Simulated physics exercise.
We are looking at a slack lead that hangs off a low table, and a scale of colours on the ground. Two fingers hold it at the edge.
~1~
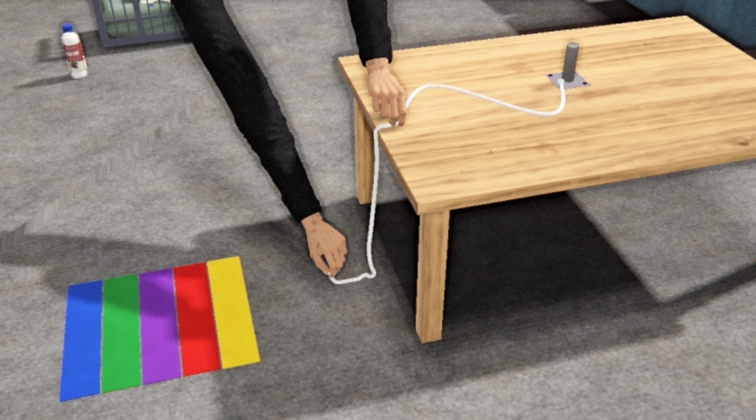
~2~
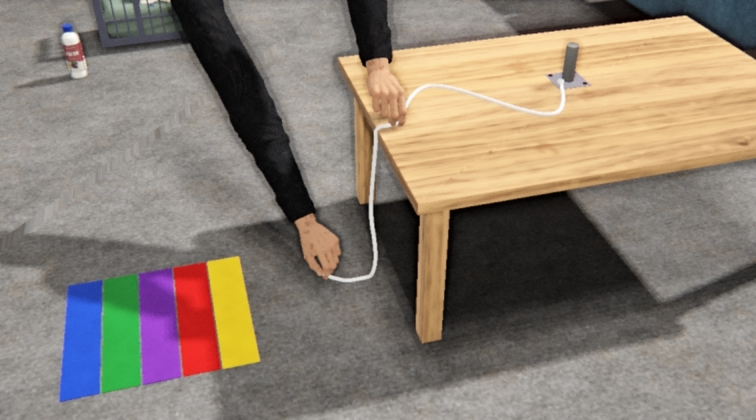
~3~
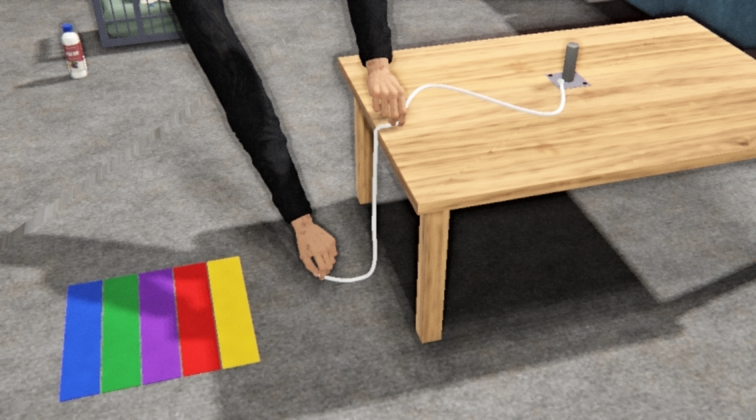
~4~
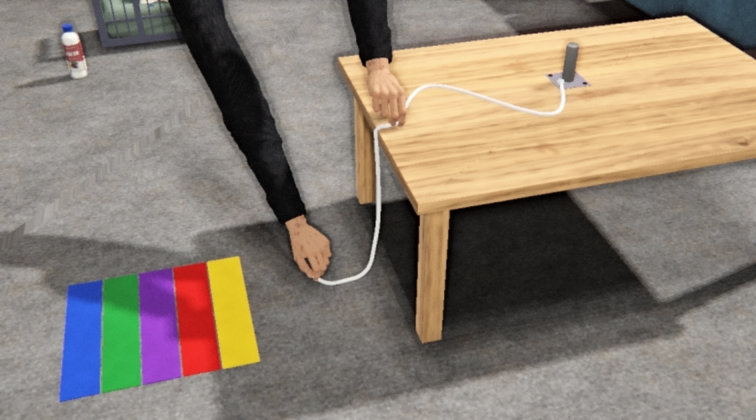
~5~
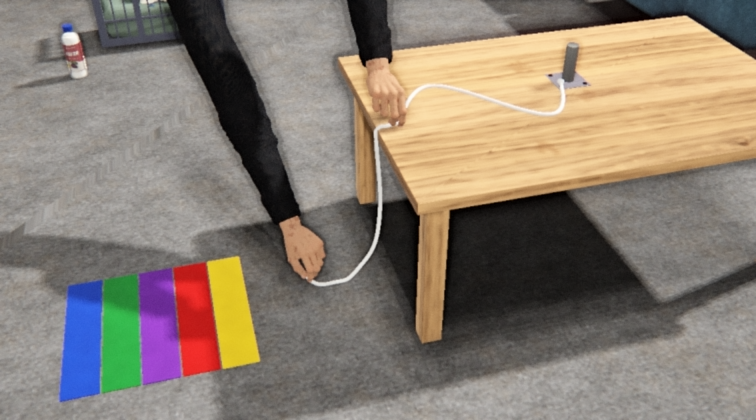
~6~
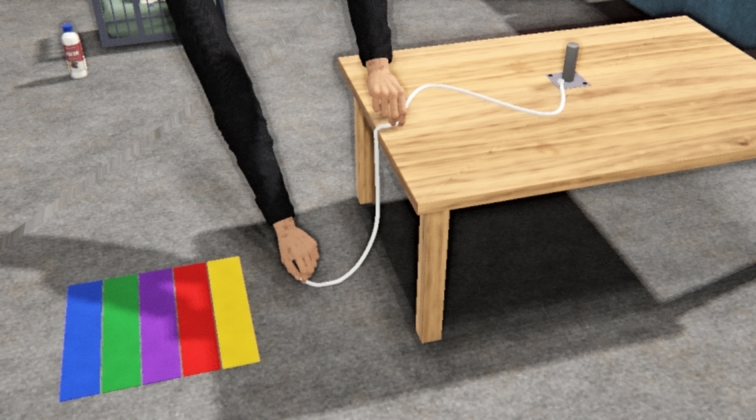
A hand slowly draws the white cord's lower end slightly left toward the coloured stripes.
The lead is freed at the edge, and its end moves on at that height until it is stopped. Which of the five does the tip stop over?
It halts on the blue strip.
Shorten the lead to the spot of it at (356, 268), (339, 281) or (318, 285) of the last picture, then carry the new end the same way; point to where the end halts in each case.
Near (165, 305), (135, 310) and (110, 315).
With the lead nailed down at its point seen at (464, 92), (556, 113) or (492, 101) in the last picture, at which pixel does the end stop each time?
Near (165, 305), (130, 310) and (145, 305).
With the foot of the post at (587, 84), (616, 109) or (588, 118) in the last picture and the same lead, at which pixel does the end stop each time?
Near (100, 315), (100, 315) and (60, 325).
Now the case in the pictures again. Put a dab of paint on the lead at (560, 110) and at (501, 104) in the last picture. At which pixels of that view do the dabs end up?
The first at (505, 91), the second at (448, 103).
Soon after, end near (145, 307); over purple.
After that, end near (105, 314); over green.
At the stop, end near (80, 319); over blue. Over blue.
